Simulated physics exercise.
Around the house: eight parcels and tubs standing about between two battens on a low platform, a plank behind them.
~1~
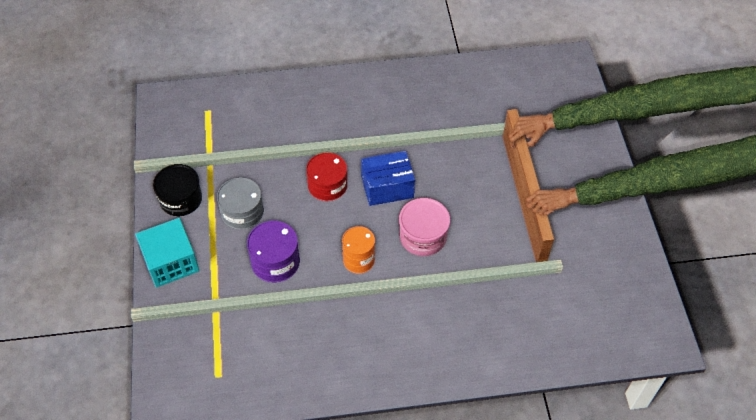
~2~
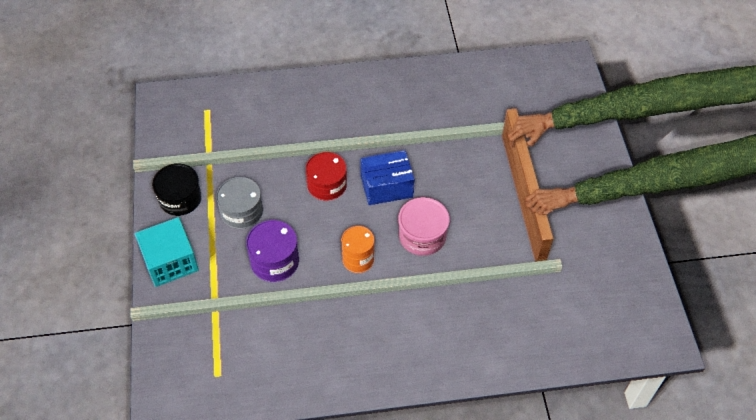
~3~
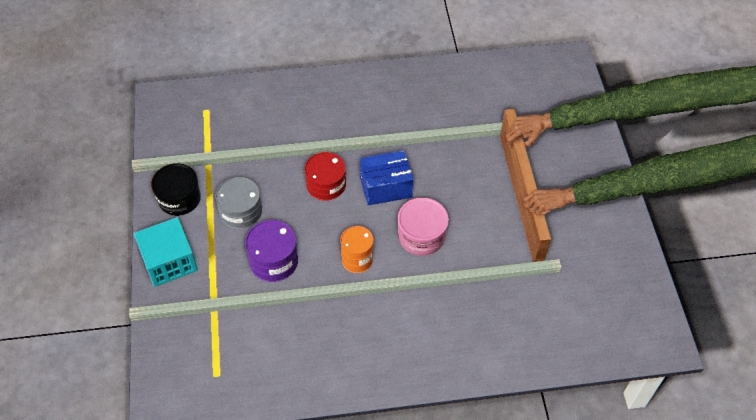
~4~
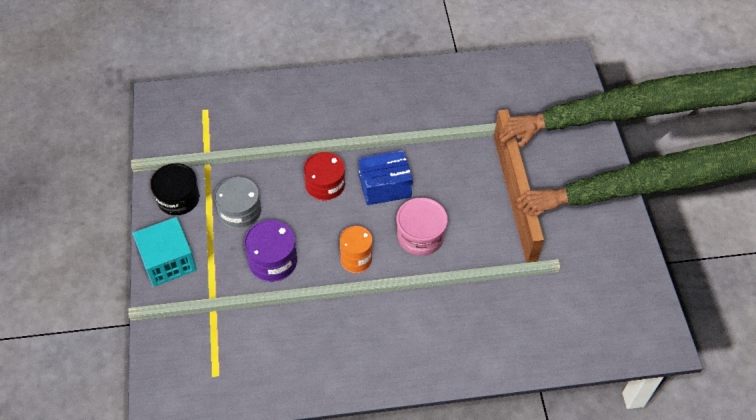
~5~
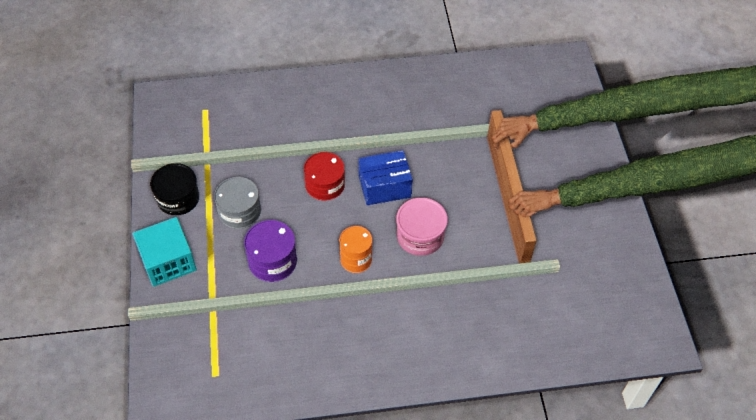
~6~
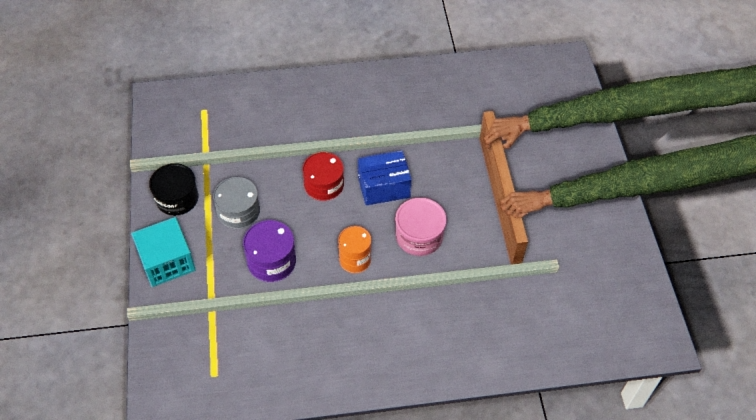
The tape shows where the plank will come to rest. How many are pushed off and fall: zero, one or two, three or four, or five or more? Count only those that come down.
Here the number that fall off is one or two.
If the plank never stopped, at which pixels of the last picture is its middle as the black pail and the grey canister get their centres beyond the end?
At (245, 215) for the black pail; at (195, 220) for the grey canister.
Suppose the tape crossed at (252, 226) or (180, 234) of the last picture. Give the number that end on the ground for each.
Try by try, 0 and 5.
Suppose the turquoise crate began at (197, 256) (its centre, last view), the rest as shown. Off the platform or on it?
Then it tumbles off.
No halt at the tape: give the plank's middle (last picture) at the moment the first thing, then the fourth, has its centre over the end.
Near (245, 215) and (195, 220).
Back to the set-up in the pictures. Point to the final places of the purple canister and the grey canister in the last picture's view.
The purple canister stops around (146, 279); the grey canister around (142, 231).
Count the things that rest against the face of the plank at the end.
That makes 3.
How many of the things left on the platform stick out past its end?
3 of them.
A little later, none off yet; turquoise crate at rest near (164, 252); black pail at rest near (175, 190); grey canister at rest near (237, 203).
Next, none off yet; turquoise crate at rest near (164, 252); black pail at rest near (175, 190); grey canister moving near (234, 204).
Later still, none off yet; turquoise crate shifted a little near (151, 253); black pail shifted a little near (151, 192); grey canister shifted about its own width near (198, 224).
When it is over, the number that fall off is one or two; down, black pail and turquoise crate.
